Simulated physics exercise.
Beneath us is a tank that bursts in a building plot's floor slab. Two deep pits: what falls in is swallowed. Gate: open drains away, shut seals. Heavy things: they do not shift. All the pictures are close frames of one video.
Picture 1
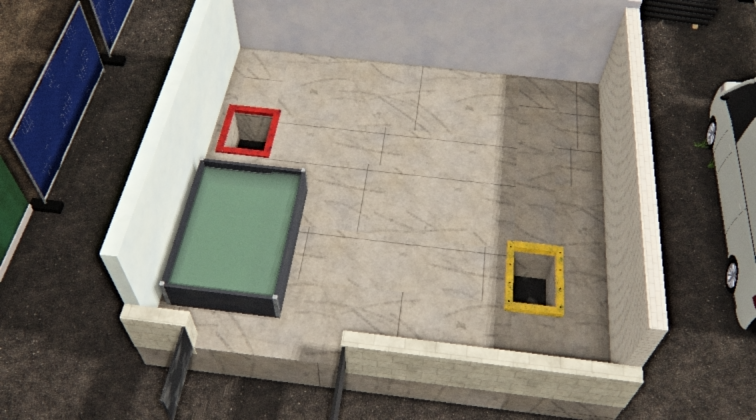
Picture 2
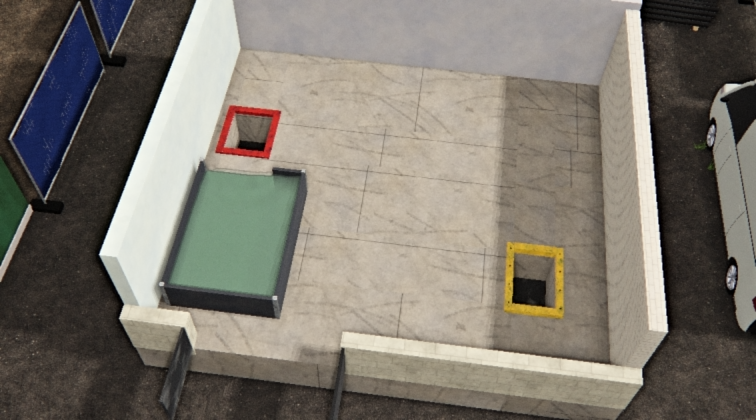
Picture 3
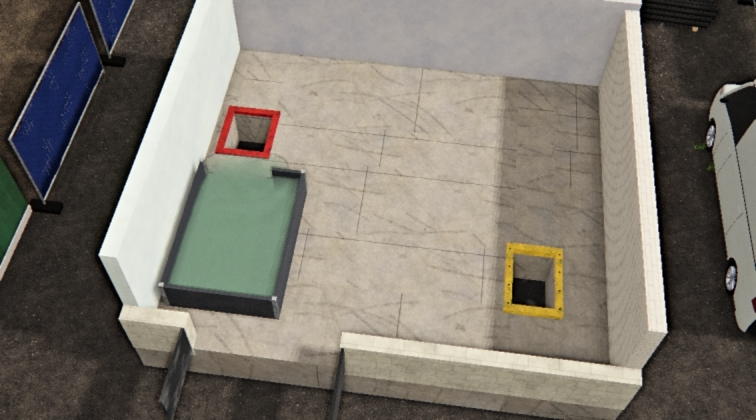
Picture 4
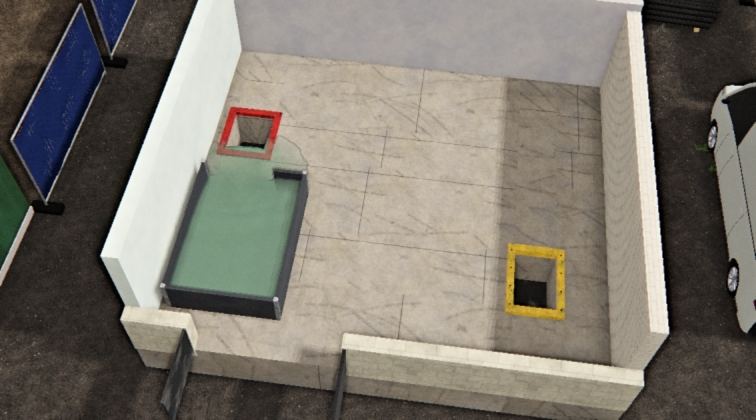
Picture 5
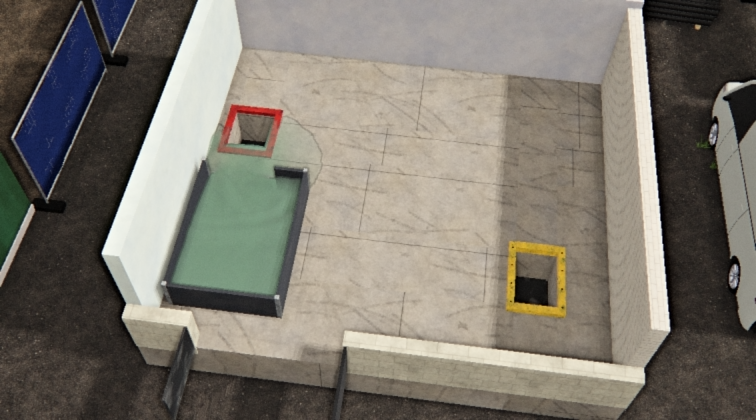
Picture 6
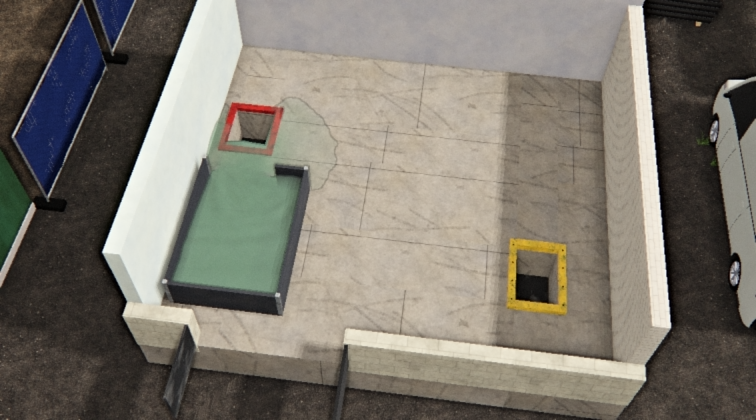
Pale green water burst out through a gap in the far side of a dark-walled open tank, spread across the pale floor slab around the red-edged pit, and fanned out toward the right.
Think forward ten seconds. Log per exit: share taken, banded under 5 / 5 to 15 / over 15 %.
Log - gate: Under 5 %; yellow pit: Under 5 %; red pit: Over 15 %.
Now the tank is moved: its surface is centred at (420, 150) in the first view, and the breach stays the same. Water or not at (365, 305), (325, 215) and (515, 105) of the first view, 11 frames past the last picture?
Location one: Bone dry; location two: Bone dry; location three: Soaked.
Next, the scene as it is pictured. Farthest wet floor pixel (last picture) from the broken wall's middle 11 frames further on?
My estimate: Roughly (403, 67).
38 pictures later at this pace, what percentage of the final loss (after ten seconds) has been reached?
Around 90 %.
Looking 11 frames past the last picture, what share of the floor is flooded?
That works out to some 20 in a hundred.
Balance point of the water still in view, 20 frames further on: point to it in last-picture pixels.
I'd put it at around (269, 188).
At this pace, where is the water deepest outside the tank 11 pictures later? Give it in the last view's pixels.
My estimate is about (218, 157).
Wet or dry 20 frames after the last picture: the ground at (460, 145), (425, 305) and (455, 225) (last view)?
Left dry; left dry; left dry.
A moment on, water covers 15 % of the floor; the gate 0 %, the yellow pit 0 %, the red pit 11 %.
Next, water covers 20 % of the floor; the gate 0 %, the yellow pit 0 %, the red pit 21 %.
Then, water covers 25 % of the floor; the gate 0 %, the yellow pit 0 %, the red pit 31 %.
Later, water covers 45 % of the floor; the gate 0 %, the yellow pit 0 %, the red pit 39 %.
In the end, water covers 60 % of the floor; the gate 1 %, the yellow pit 0 %, the red pit 43 %.
